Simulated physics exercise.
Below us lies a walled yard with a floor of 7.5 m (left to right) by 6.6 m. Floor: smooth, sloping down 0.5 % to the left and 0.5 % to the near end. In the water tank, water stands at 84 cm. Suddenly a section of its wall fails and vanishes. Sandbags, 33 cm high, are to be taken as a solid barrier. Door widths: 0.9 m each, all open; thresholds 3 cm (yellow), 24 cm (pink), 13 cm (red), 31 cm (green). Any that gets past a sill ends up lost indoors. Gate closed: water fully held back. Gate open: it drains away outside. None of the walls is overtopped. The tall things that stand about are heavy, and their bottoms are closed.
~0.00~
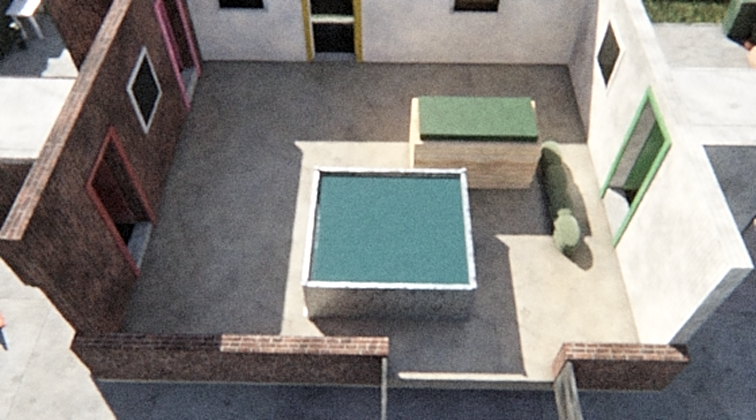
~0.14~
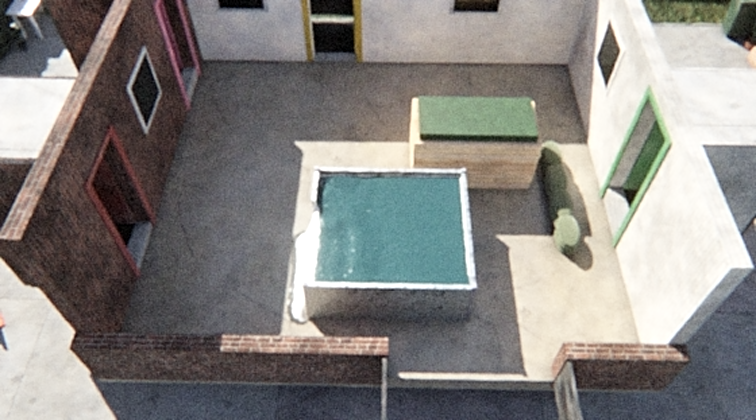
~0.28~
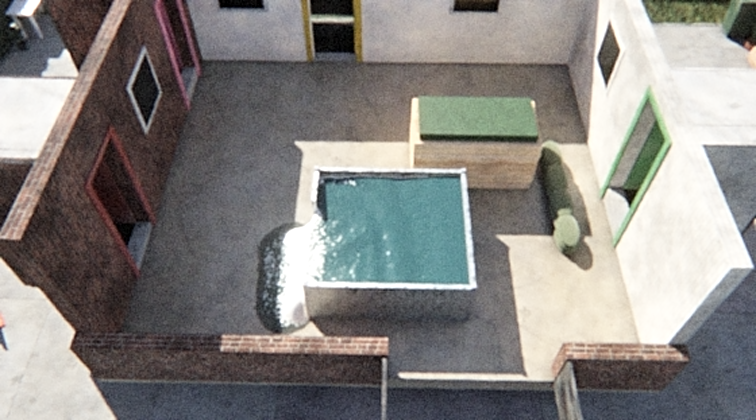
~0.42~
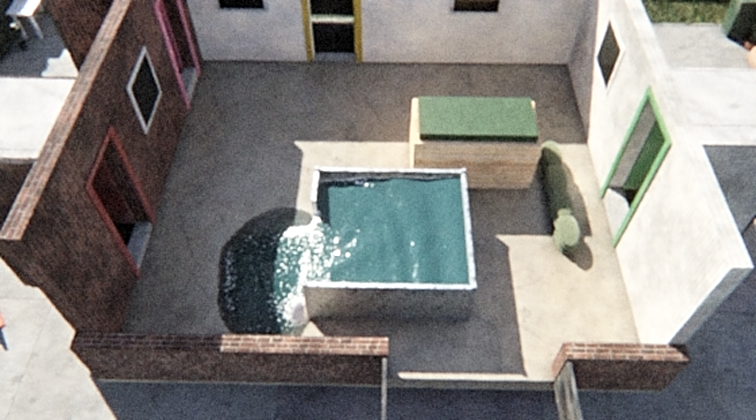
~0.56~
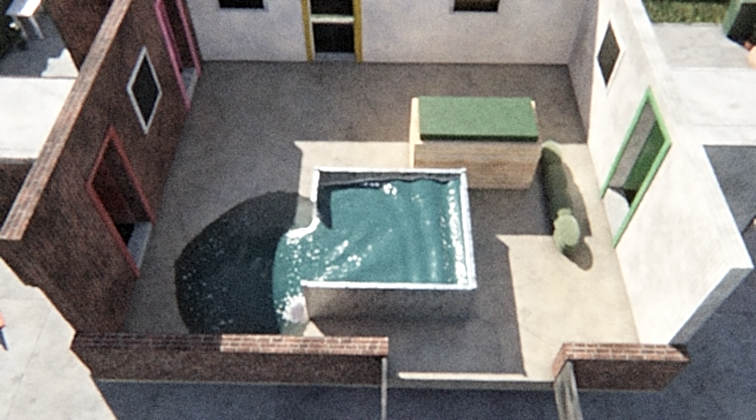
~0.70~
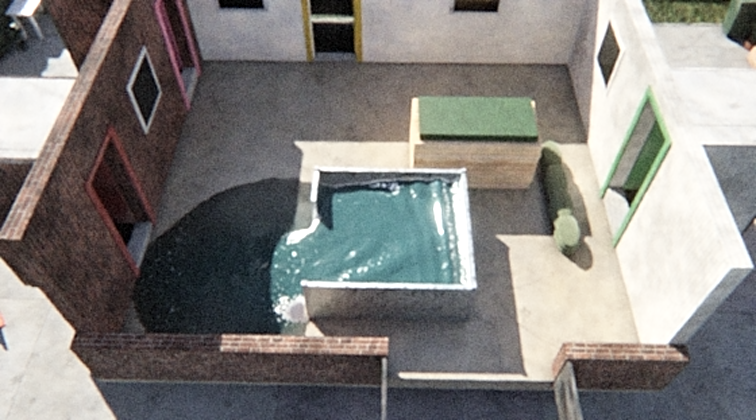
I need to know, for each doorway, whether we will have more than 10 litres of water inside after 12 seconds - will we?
Here is how it goes: The yellow door, yes, more than that; the pink door, no, not that much; the red door, yes, more than that; the green door, no, not that much.
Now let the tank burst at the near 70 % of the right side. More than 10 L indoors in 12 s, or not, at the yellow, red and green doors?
In that case, yellow door: Less than that, red door: Less than that, green door: Less than that.
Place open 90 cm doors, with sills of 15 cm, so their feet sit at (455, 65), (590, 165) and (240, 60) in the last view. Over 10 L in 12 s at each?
The first one doesn't reach it, the second one doesn't reach it, and the third one exceeds it.
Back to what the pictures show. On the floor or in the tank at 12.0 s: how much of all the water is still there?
It comes to near 78 per cent.
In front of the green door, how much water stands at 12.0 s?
Close to 7.5 cm of depth.
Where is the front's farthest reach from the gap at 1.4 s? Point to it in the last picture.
Somewhere around (176, 152).
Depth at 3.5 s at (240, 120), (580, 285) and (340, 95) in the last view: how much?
About 7, 0 and 0 cm respectively.
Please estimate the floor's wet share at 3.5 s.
Close to 40 in a hundred.
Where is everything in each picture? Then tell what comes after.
The first frame shows the water tank at (389, 227) is whole and still, 84 cm deep.
In the second frame, the front is at (304, 321), 0.8 m from the gap at (314, 261); 0.4 m2 of floor is under water; 84 cm left at the back of the water tank.
In the third frame, the front is at (268, 241), 1.0 m from the gap at (315, 264); 1.3 m2 of floor is under water; 84 cm left at the back of the water tank.
In the fourth frame, water pours out at (315, 265) and has run 1.5 m, to (229, 246); typically 12 cm deep outside, 84 cm at the water tank's back.
In the fifth frame, the front is at (187, 252), 2.1 m from the gap at (315, 265); 4.9 m2 of floor is under water; 77 cm left at the back of the water tank.
In the sixth frame, the front is at (135, 287), 2.8 m from the gap at (315, 265); 7.1 m2 of floor is under water; 70 cm left at the back of the water tank.
After 1.4 s water covers 20 % of the floor and is deepest (70 cm) near (114, 356); yellow door not reached, pink door not reached, red door 33 cm at the sill, 94 L in, green door not reached.
After 2.2 s water covers 25 % of the floor and is deepest (52 cm) near (118, 345); yellow door not reached, pink door 3 cm at the sill, 0 L in, red door 42 cm at the sill, 261 L in, green door not reached.
After 3.5 s water covers 40 % of the floor and is deepest (30 cm) near (114, 356); yellow door not reached, pink door 8 cm at the sill, 0 L in, red door 25 cm at the sill, 433 L in, green door not reached.
After 7.0 s water covers 80 % of the floor and is deepest (19 cm) near (198, 80); yellow door 8 cm at the sill, 68 L in, pink door 17 cm at the sill, 0 L in, red door 15 cm at the sill, 533 L in, green door not reached.
After 12.0 s water covers 95 % of the floor and is deepest (13 cm) near (636, 366); yellow door 6 cm at the sill, 117 L in, pink door 9 cm at the sill, 0 L in, red door 8 cm at the sill, 536 L in, green door 8 cm at the sill, 0 L in.
